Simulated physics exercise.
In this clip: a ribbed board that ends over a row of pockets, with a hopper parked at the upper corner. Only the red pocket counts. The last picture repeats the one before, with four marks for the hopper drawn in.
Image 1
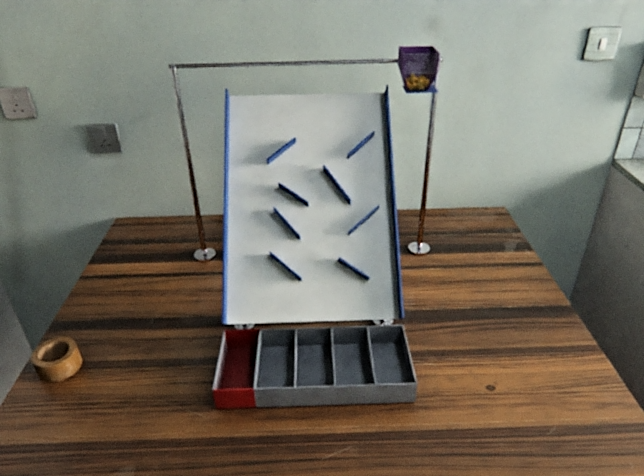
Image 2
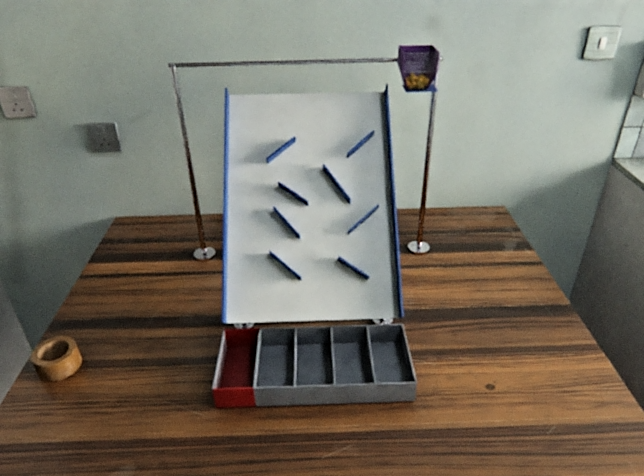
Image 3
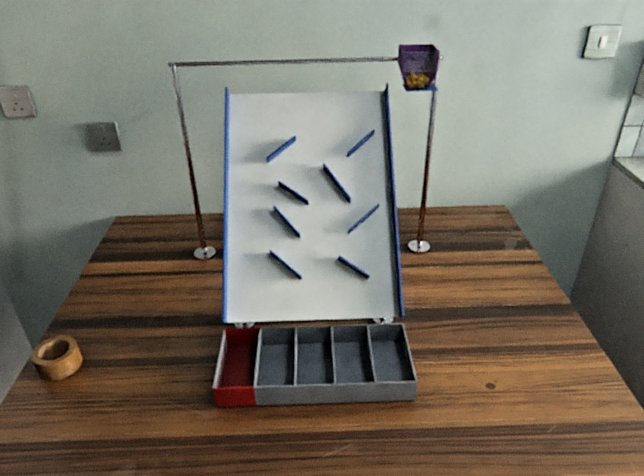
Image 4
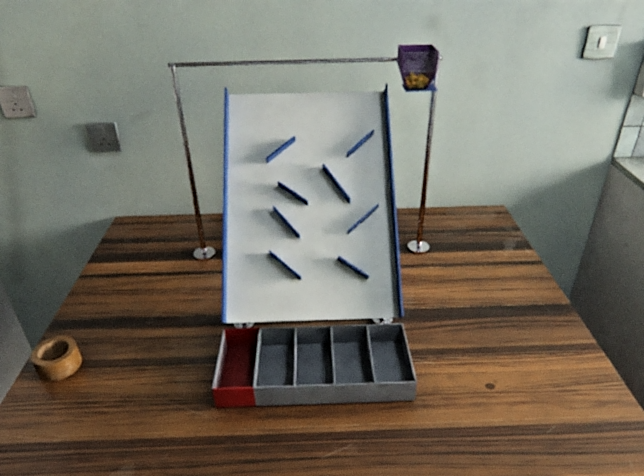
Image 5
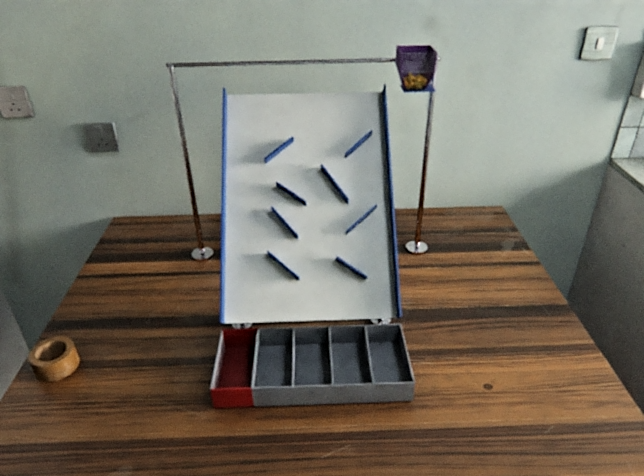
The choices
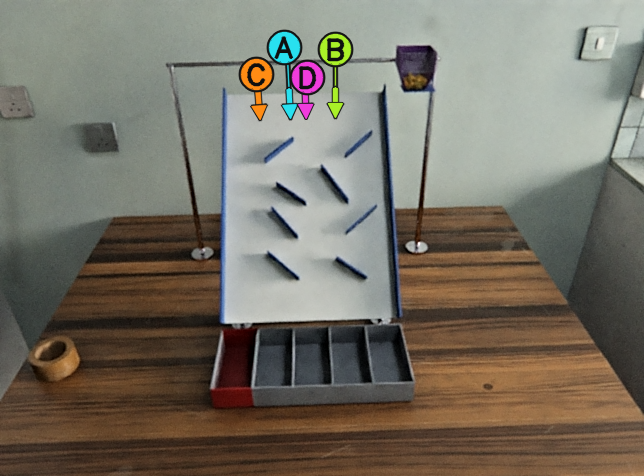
On a striped wooden table, a ribbed board stands motionless above a row of pockets.
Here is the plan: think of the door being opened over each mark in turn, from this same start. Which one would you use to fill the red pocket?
Mark C does it best.
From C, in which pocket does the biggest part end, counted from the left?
It is the first one.
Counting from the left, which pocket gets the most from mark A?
The first from the left.
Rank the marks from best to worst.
C, A, D, B.
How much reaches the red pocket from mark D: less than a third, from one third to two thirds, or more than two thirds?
Mark D gives less than a third.
On the marked copy, mark A meets the board at (290, 113); mark B meets the board at (335, 112); mark C meets the board at (259, 114); mark D meets the board at (305, 113).
With A, close to two thirds in the red pocket, close to a third in other pockets, only a few outside the box.
With B, none at all in the red pocket, the whole lot in other pockets.
With C, the bulk in the red pocket, only a few in other pockets, a small share outside the box.
With D, a small share in the red pocket, the bulk in other pockets, a small share outside the box.
